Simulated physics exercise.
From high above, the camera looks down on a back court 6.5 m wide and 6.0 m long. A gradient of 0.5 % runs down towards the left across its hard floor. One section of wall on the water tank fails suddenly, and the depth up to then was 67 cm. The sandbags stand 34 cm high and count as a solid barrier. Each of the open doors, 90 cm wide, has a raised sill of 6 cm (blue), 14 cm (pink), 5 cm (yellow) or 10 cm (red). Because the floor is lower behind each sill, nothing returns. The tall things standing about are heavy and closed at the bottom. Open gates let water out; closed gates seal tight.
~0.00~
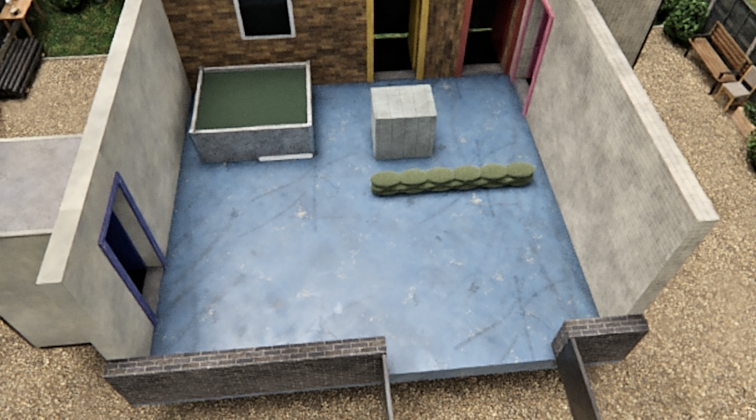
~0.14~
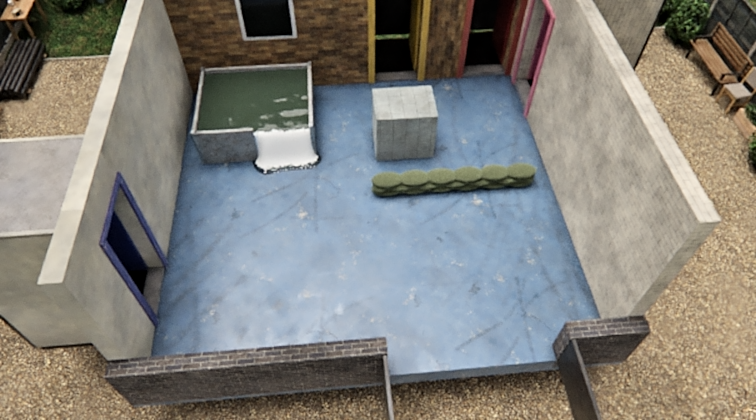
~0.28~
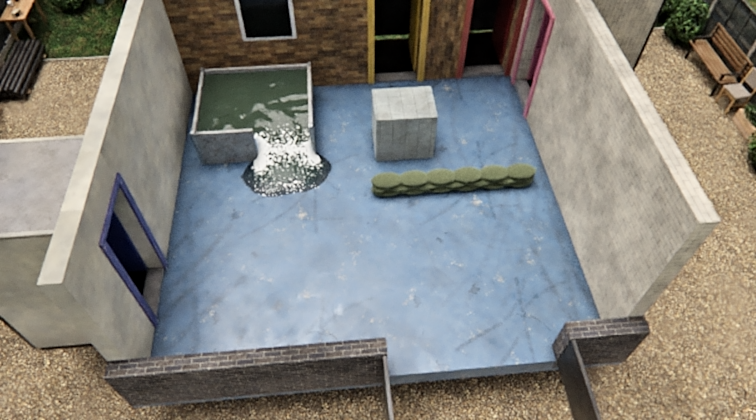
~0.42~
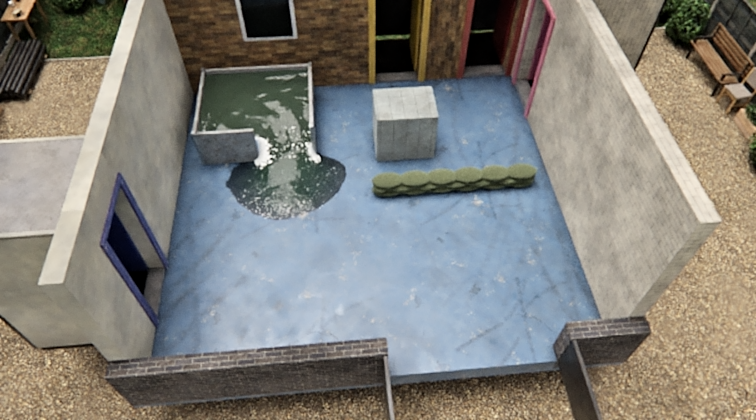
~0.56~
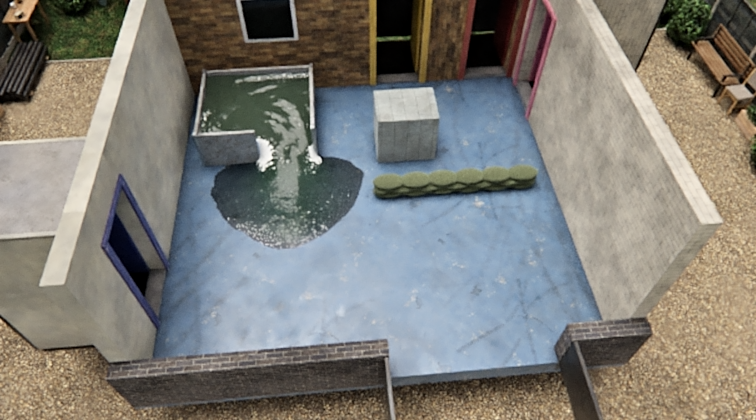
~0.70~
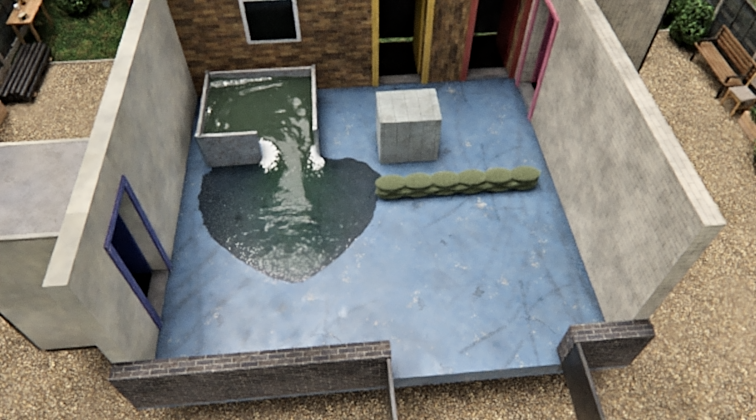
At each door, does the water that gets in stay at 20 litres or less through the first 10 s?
As I see it, at the blue door the limit will be outstripped, at the pink door the limit will not be outstripped, at the yellow door the limit will not be outstripped, at the red door the limit will not be outstripped.
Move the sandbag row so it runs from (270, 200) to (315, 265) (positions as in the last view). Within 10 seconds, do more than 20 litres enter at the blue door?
Checked against the limit, blue is fine.
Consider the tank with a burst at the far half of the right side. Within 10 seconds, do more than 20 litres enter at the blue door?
Relative to that limit, blue ends up on the low side.
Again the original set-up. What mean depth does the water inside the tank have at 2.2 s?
About 36 centimetres on average.
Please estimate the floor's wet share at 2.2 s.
Wet share: Near 50 percent.
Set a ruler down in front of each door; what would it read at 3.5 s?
Blue 13 cm, pink 0 cm, yellow 0 cm, red 0 cm.
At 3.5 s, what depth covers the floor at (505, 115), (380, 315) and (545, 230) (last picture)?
Approximately 0, 5 and 0 centimetres, going through them in turn.
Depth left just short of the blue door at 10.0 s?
Looks like about 6.0 cm at that spot.
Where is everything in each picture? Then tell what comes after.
In the first frame, the water tank at (254, 99) is whole and still, 67 cm deep.
In the second frame, water pours out at (284, 146) and has run 0.6 m, to (315, 160); typically 10 cm deep outside, 67 cm at the water tank's back.
In the third frame, the front is at (268, 192), 0.9 m from the gap at (284, 149); 0.9 m2 of floor is under water; 67 cm left at the back of the water tank.
In the fourth frame, water pours out at (285, 149) and has run 1.3 m, to (271, 214); typically 8 cm deep outside, 66 cm at the water tank's back.
In the fifth frame, the front is at (297, 242), 1.9 m from the gap at (286, 150); 3.3 m2 of floor is under water; 60 cm left at the back of the water tank.
In the sixth frame, the front is at (304, 274), 2.5 m from the gap at (289, 151); 5.0 m2 of floor is under water; 57 cm left at the back of the water tank.
After 1.4 s water covers 35 % of the floor and is deepest (38 cm) near (296, 163); blue door 3 cm at the sill, 0 L in, pink door not reached, yellow door not reached, red door not reached.
After 2.2 s water covers 50 % of the floor and is deepest (33 cm) near (152, 383); blue door 9 cm at the sill, 0 L in, pink door not reached, yellow door not reached, red door not reached.
After 3.5 s water covers 50 % of the floor and is deepest (20 cm) near (296, 163); blue door 13 cm at the sill, 10 L in, pink door not reached, yellow door not reached, red door not reached.
After 6.0 s water covers 60 % of the floor and is deepest (12 cm) near (296, 163); blue door 10 cm at the sill, 59 L in, pink door not reached, yellow door not reached, red door not reached.
After 10.0 s water covers 80 % of the floor and is deepest (10 cm) near (196, 110); blue door 6 cm at the sill, 77 L in, pink door 2 cm at the sill, 0 L in, yellow door not reached, red door not reached.
